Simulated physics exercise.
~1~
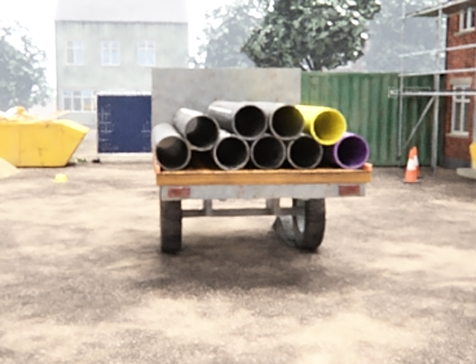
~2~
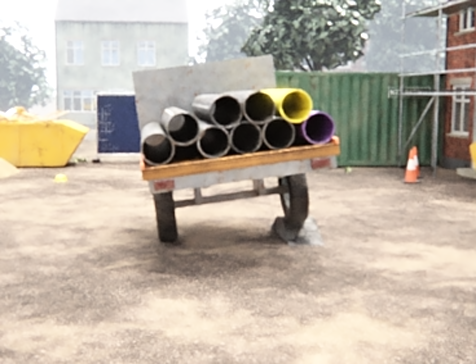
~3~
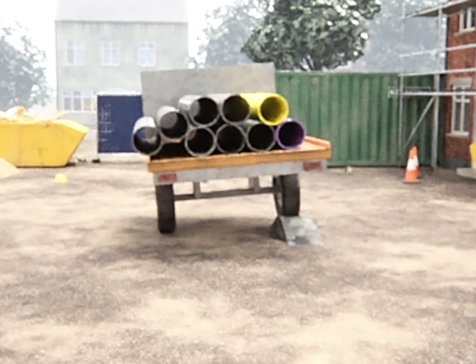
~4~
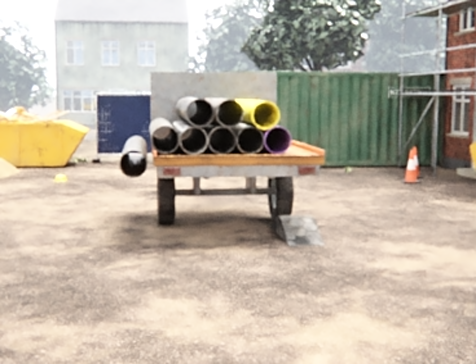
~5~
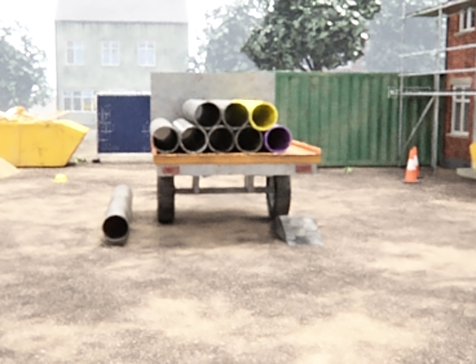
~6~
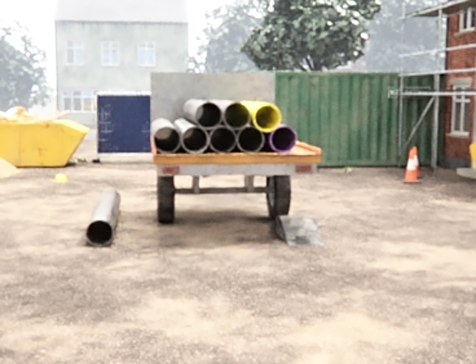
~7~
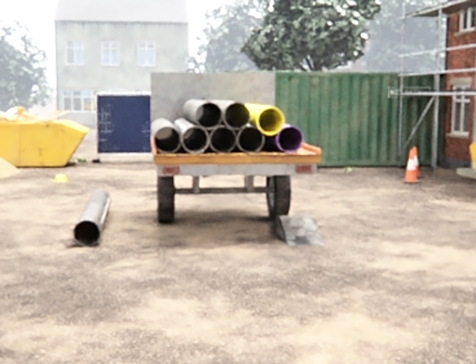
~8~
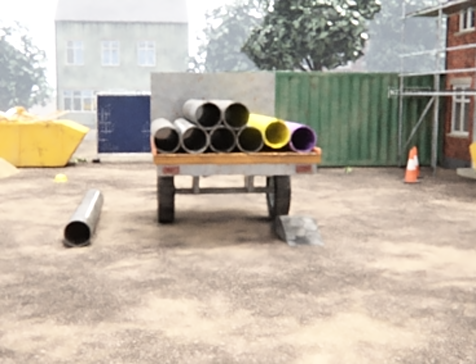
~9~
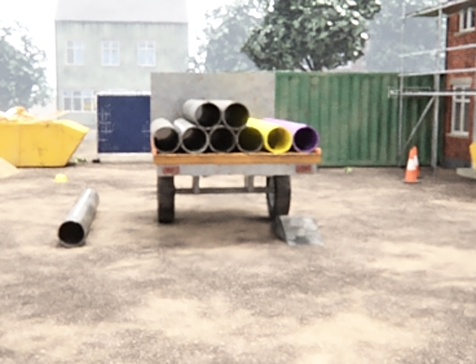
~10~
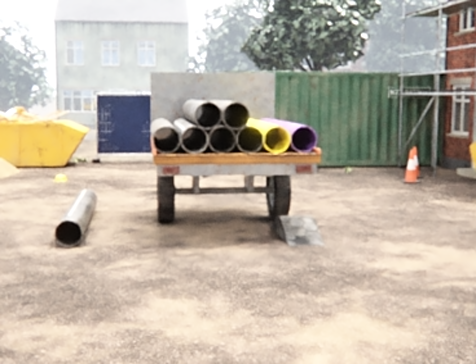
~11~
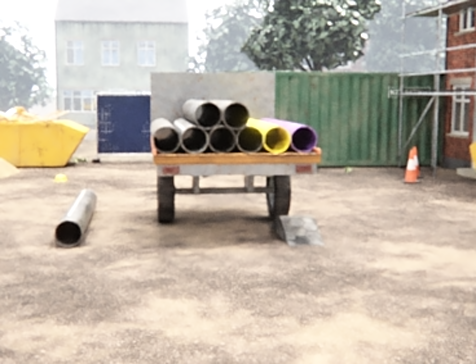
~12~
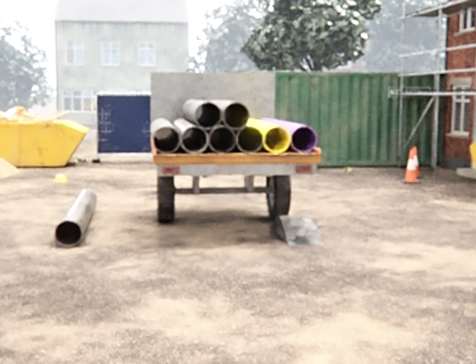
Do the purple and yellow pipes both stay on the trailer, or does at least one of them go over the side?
Both stay on the trailer. The purple and yellow pipes end up side by side on the right part of the deck.
